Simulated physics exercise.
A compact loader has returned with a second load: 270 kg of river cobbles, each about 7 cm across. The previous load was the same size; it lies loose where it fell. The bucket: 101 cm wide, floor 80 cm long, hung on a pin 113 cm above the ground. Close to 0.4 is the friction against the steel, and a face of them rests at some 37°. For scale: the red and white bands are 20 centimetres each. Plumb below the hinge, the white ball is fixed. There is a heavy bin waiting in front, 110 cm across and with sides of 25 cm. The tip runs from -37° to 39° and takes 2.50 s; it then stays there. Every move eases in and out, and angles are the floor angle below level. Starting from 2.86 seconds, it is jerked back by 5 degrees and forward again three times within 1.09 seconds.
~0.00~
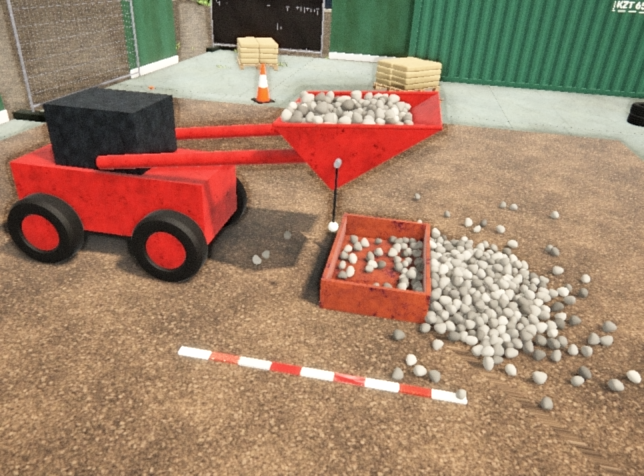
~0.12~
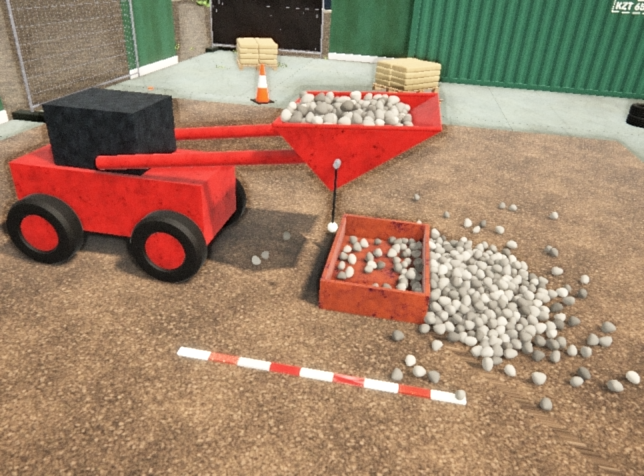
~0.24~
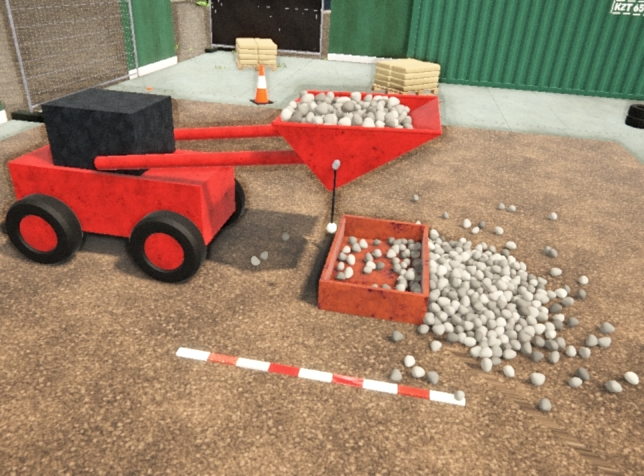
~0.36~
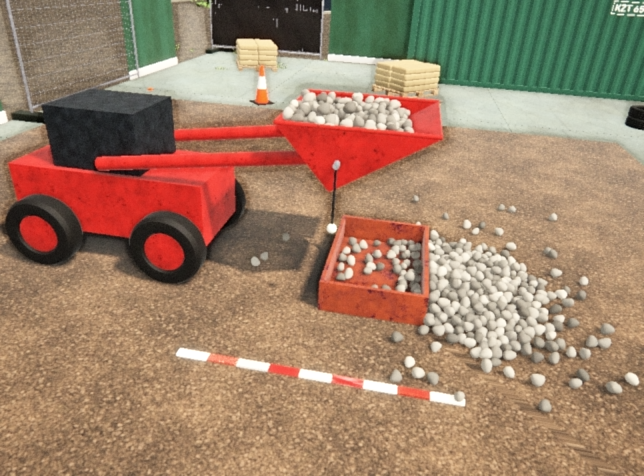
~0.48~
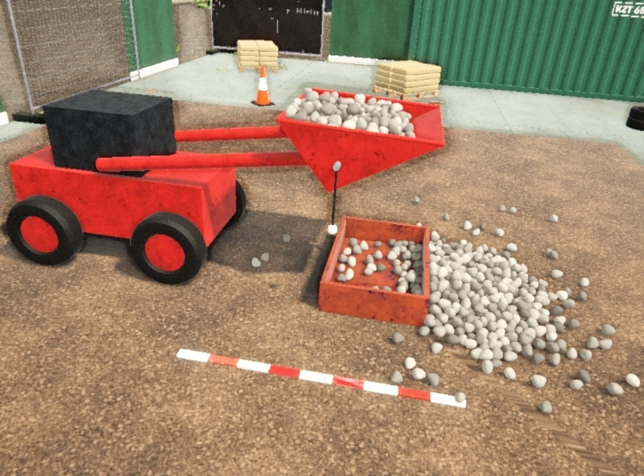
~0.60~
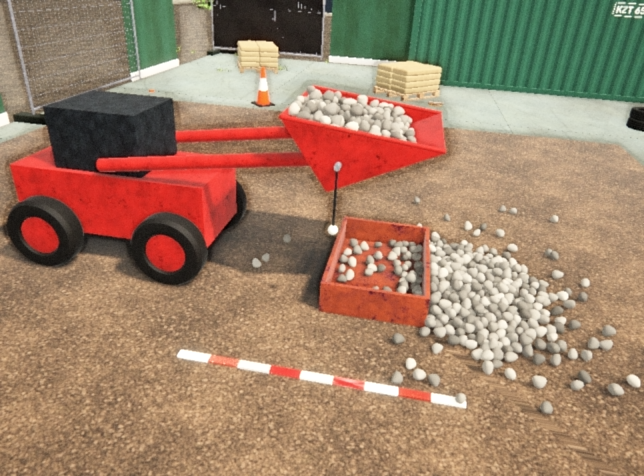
The red bucket full of grey stones, held up by a wheeled red machine, slowly tilted its right end downward a little, while the stones spilled earlier lay still around the open box below.
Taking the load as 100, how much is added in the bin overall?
Some 30 out of 100 is added.
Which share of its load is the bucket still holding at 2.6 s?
That works out to about 5 %.
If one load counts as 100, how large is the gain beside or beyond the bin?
I'd estimate some 70 per cent.
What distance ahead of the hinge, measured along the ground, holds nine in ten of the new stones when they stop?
I'd say close to 130 centimetres ahead of it.
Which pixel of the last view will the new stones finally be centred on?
Near (446, 271).
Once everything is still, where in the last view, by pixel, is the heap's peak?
I'd say somewhere near (450, 257).
After 1.9 s the floor is at 27°; in per cent of one load, 86 in the bucket, 1 short of the bin, 21 in the bin, 92 beside or beyond the bin; the foremost stones are at (612, 309).
After 2.6 s the floor is at 39°; in per cent of one load, 5 in the bucket, 1 short of the bin, 45 in the bin, 150 beside or beyond the bin; the foremost stones are at (612, 309).
After 4.4 s the floor is at 39°; in per cent of one load, 0 in the bucket, 1 short of the bin, 42 in the bin, 158 beside or beyond the bin; the foremost stones are at (612, 309).
After 6.8 s the floor is at 39°; in per cent of one load, 0 in the bucket, 1 short of the bin, 42 in the bin, 158 beside or beyond the bin; the foremost stones are at (612, 309). Net gain in the bin, 30.
